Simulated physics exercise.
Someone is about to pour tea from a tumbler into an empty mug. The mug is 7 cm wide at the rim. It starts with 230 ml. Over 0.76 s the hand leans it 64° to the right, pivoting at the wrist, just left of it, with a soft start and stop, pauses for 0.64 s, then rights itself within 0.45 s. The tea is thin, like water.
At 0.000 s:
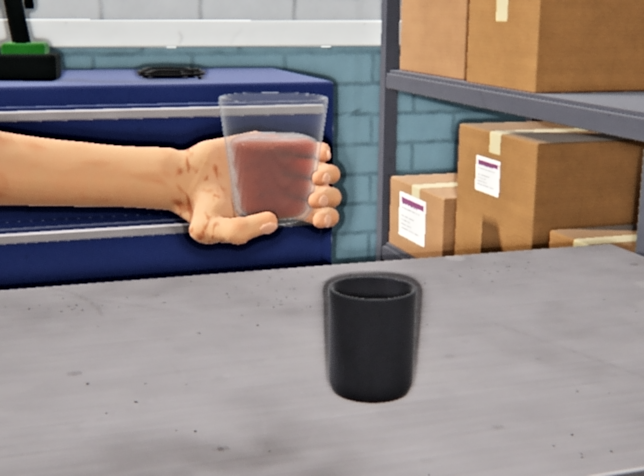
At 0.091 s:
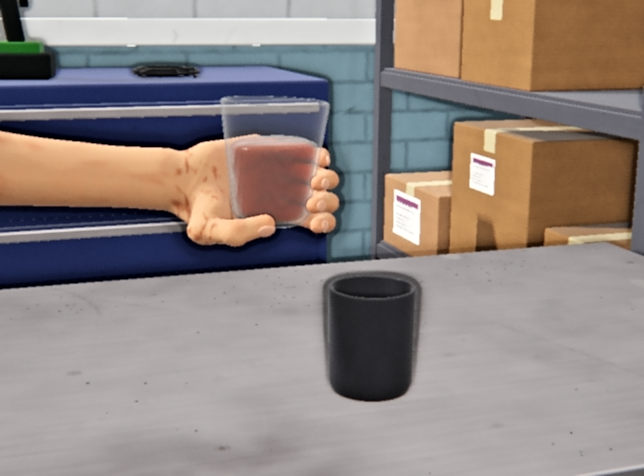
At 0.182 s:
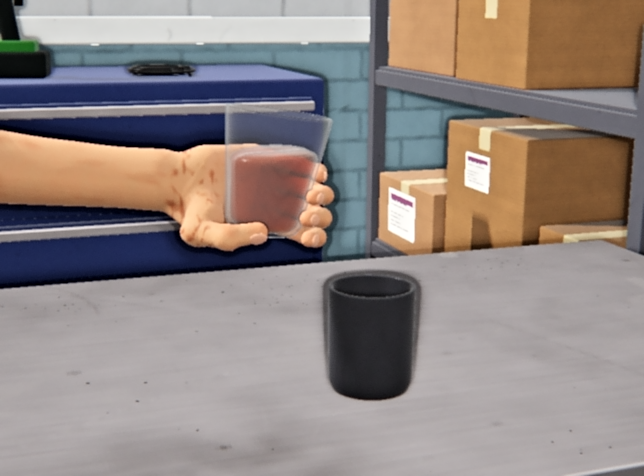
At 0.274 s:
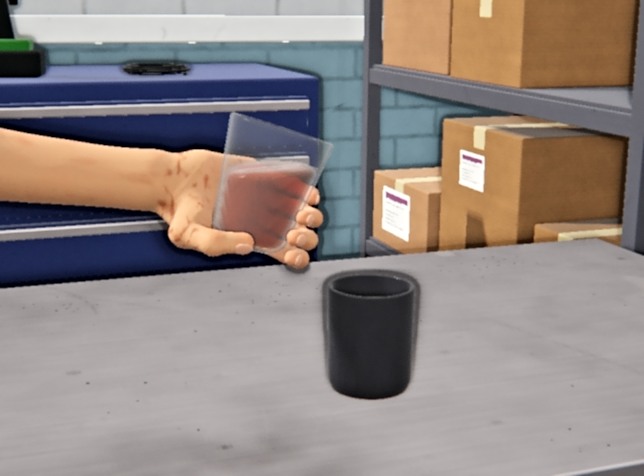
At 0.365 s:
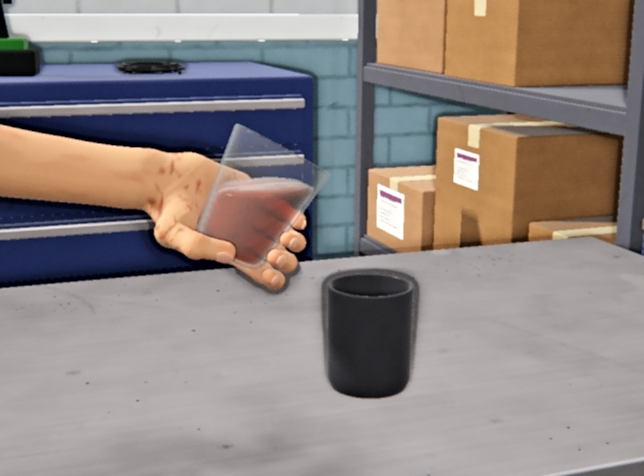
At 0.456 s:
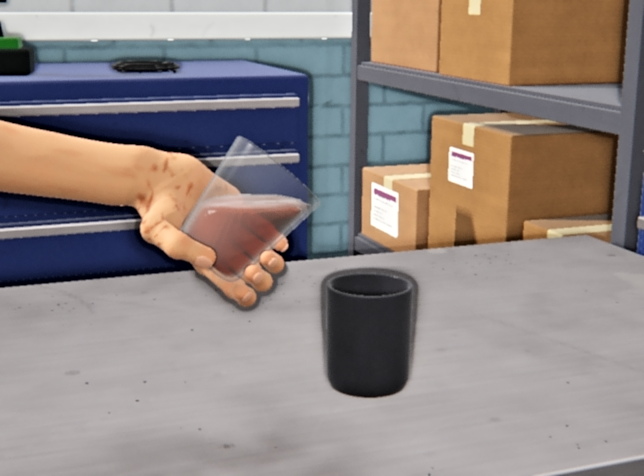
The clip opens on a hand holding a clear tumbler of reddish-brown liquid upright, above and to the left of a black mug on a gray table. The hand then tilts the tumbler steadily to the right, lowering its rim toward the mug's height, while the liquid shifts inside and stays within the glass.
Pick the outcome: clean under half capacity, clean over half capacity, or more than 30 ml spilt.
Expect this: Spilt liquid outside.
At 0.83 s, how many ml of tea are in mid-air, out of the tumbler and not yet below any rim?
Some 25 ml.
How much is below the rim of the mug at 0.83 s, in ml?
Close to 0 ml.
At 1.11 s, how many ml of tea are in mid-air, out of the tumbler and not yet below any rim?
About 25 ml.
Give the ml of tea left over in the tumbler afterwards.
Close to 130 ml.
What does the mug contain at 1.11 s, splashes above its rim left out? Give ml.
Close to 0 ml.
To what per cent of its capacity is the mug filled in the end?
About 0 per cent.
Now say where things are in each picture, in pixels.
In the first picture, it leans 0°; its right rim is at (323, 99); the tea meets the walls at (241, 140) and (301, 137); the mug's rim runs from (333, 294) to (411, 287).
In the second picture, it leans 2°; its right rim is at (324, 105); the tea meets the walls at (242, 143) and (297, 140).
In the third picture, it leans 9°; its right rim is at (327, 121); the tea meets the walls at (242, 153) and (297, 149).
In the fourth picture, it leans 18°; its right rim is at (328, 146); the tea meets the walls at (236, 171) and (296, 165).
In the fifth picture, it leans 30°; its right rim is at (323, 175); the tea meets the walls at (218, 188) and (294, 182).
In the sixth picture, it leans 42°; its right rim is at (313, 203); the tea meets the walls at (200, 212) and (292, 200).
Then, 0.83 s in, the tilt is 64° and the mug has 0 ml, the tumbler 190 ml, and 10 ml is on the table.
Then, 1.11 s in, the tilt is 64° and the mug has 0 ml, the tumbler 145 ml, and 60 ml is on the table.
Then, 1.40 s in, the tilt is 64° and the mug has 0 ml, the tumbler 130 ml, and 90 ml is on the table.
Then, 1.72 s in, the tilt is 13° and the mug has 0 ml, the tumbler 125 ml, and 100 ml is on the table.
Finally, the mug has 0 ml, the tumbler 125 ml, and 100 ml is on the table.
